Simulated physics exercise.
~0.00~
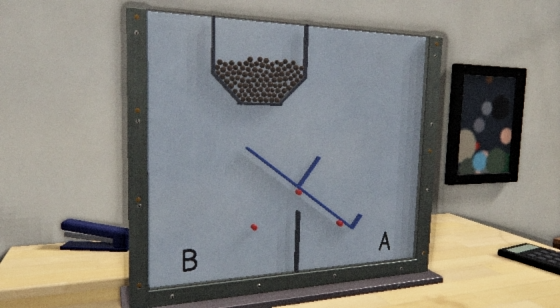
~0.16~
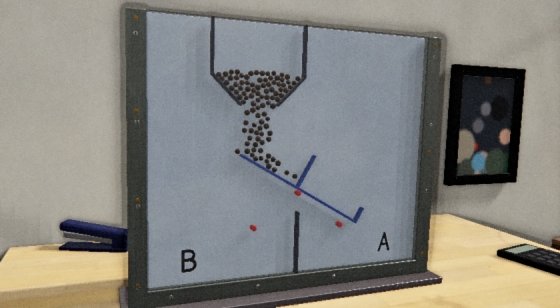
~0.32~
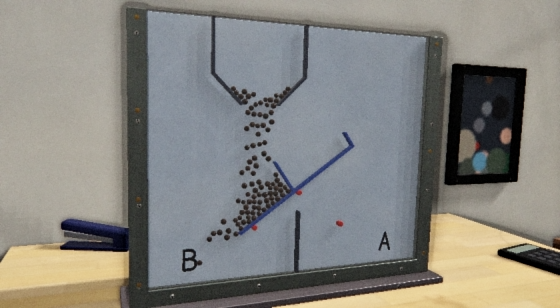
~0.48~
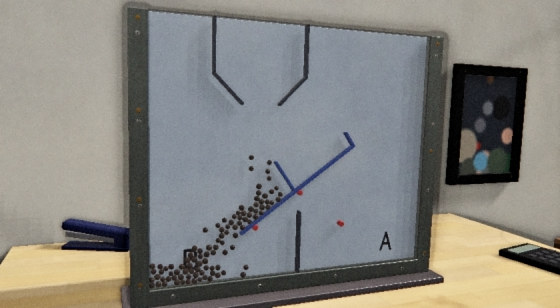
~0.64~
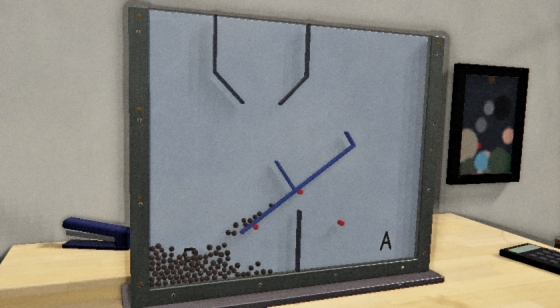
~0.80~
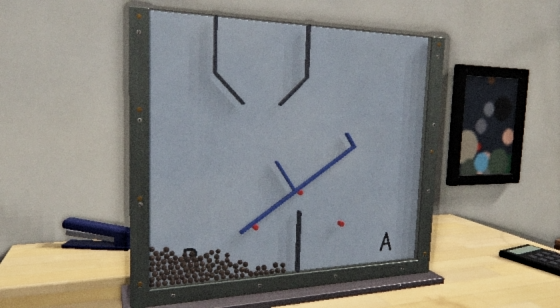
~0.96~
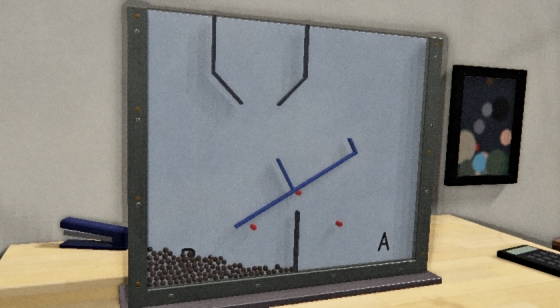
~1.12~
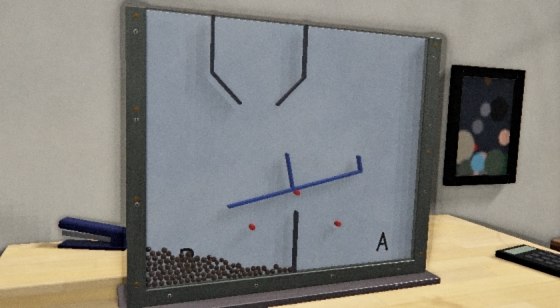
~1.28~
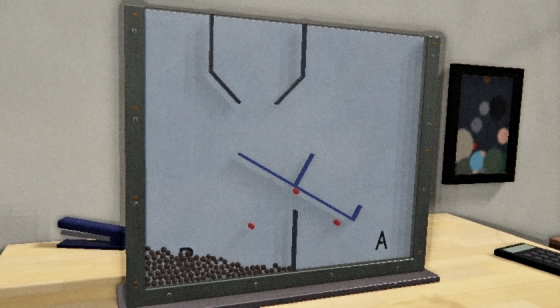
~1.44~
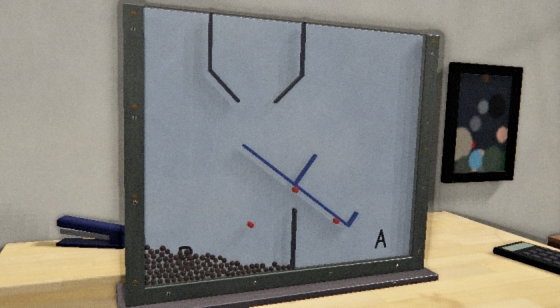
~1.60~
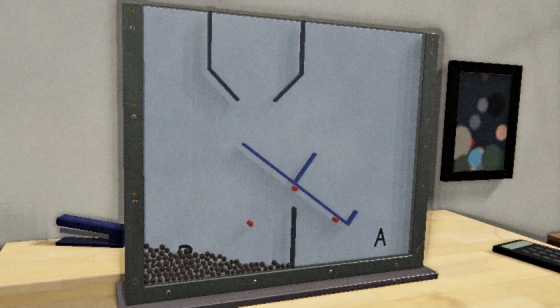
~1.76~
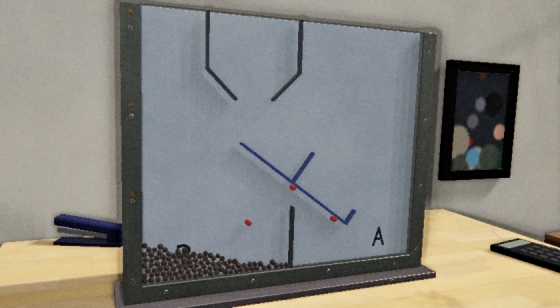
To begin with, dark beads fill a hopper at the top of an upright, clear-faced case, above a blue tray tilted down to the right over bins marked B and A. The beads pour out onto the tray's left side. Under them the tray rocks over, its left end dropping, and the beads slide down into bin B on the left. They spread into a low heap there as the last ones leave the tray. The emptied tray then swings back to its original tilt. It comes to rest with its right end down, bin A still empty.
